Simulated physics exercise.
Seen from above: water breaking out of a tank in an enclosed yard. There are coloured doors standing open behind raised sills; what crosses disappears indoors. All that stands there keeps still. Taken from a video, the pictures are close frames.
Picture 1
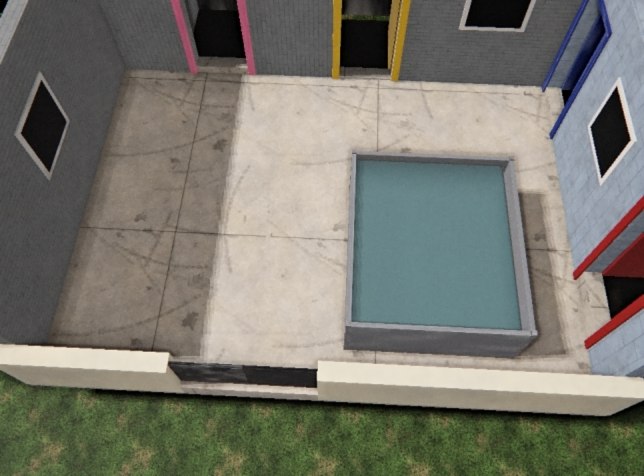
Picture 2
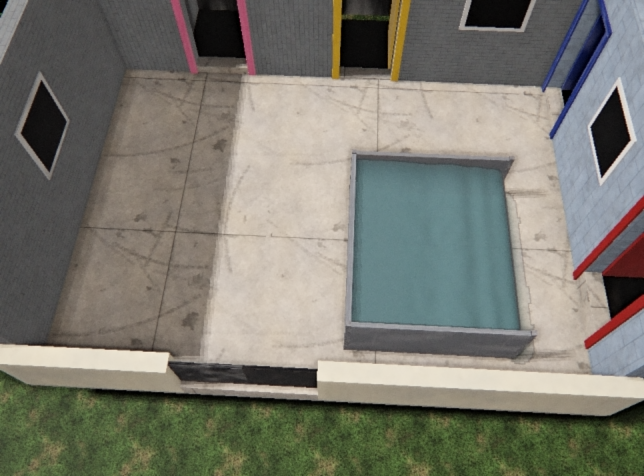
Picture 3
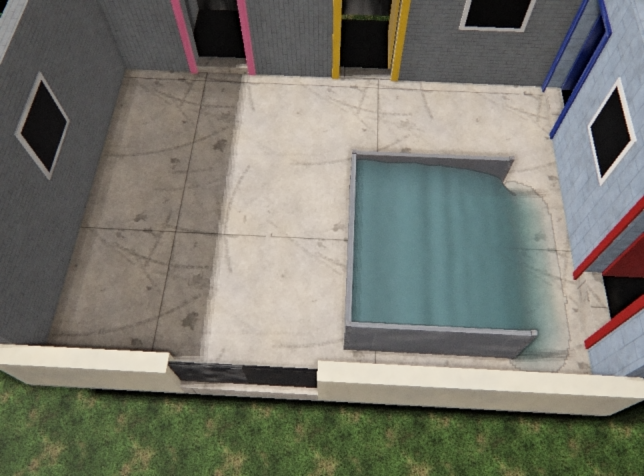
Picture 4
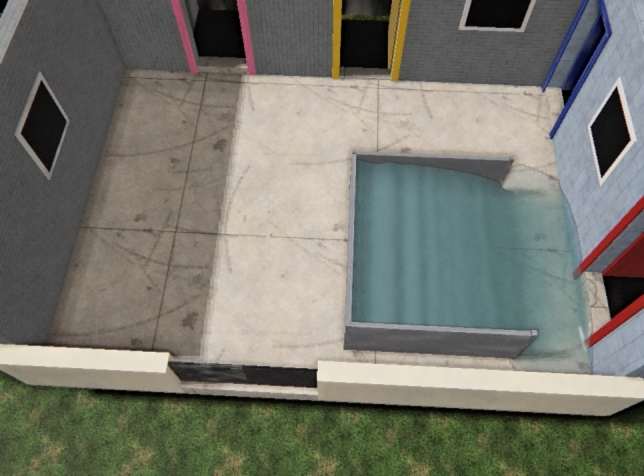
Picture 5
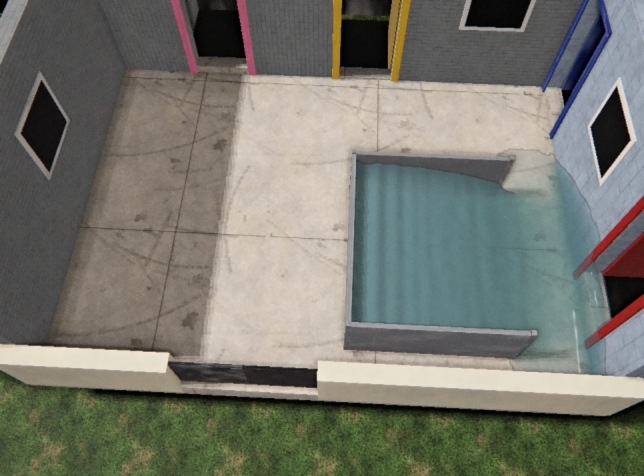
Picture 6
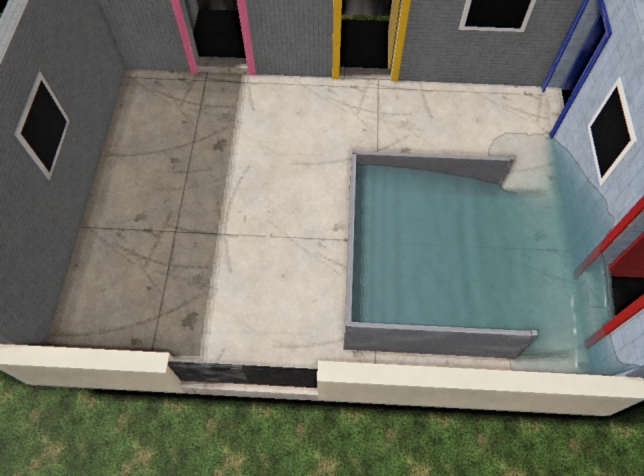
Water pours out of the tank's open right side and spreads across to the blue wall.
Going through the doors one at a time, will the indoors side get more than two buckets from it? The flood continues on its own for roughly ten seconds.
Result: The yellow door passes two buckets of inflow; the red door passes two buckets of inflow; the blue door passes two buckets of inflow; the pink door stays within two buckets of inflow.
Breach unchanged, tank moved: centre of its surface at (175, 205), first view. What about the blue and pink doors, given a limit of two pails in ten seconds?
The blue door exceeds it while the pink door doesn't reach it.
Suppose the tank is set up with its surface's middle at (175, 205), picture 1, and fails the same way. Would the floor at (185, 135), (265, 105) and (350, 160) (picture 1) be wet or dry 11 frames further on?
Points in order: Not reached; not reached; inundated.
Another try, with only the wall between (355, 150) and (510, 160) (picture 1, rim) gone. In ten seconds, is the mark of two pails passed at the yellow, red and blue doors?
I'd say the yellow one crosses the line, the red one stays shy of the line and the blue one crosses the line.
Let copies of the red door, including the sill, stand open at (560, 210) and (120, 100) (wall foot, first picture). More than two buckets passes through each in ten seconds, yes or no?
In order: Tops the limit, stays within it.
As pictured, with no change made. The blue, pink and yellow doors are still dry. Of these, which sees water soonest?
My pick for first is the one in blue.
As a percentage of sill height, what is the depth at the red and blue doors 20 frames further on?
Roughly 90 % and 190 %, respectively.
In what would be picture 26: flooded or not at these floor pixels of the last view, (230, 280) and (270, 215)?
Result, in the order given: Wetted / not wetted.
A moment on, water covers 20 % of the floor; the yellow door not reached, the red door far over two buckets in, the blue door wet at the sill, nothing in, the pink door not reached.
Next, water covers 30 % of the floor; the yellow door wet at the sill, nothing in, the red door far over two buckets in, the blue door under two buckets in, the pink door not reached.
Then, water covers 70 % of the floor; the yellow door under two buckets in, the red door far over two buckets in, the blue door far over two buckets in, the pink door wet at the sill, nothing in.
Later, water covers 95 % of the floor; the yellow door over two buckets in, the red door far over two buckets in, the blue door far over two buckets in, the pink door wet at the sill, nothing in.
In the end, water covers 100 % of the floor; the yellow door over two buckets in, the red door far over two buckets in, the blue door far over two buckets in, the pink door wet at the sill, nothing in.
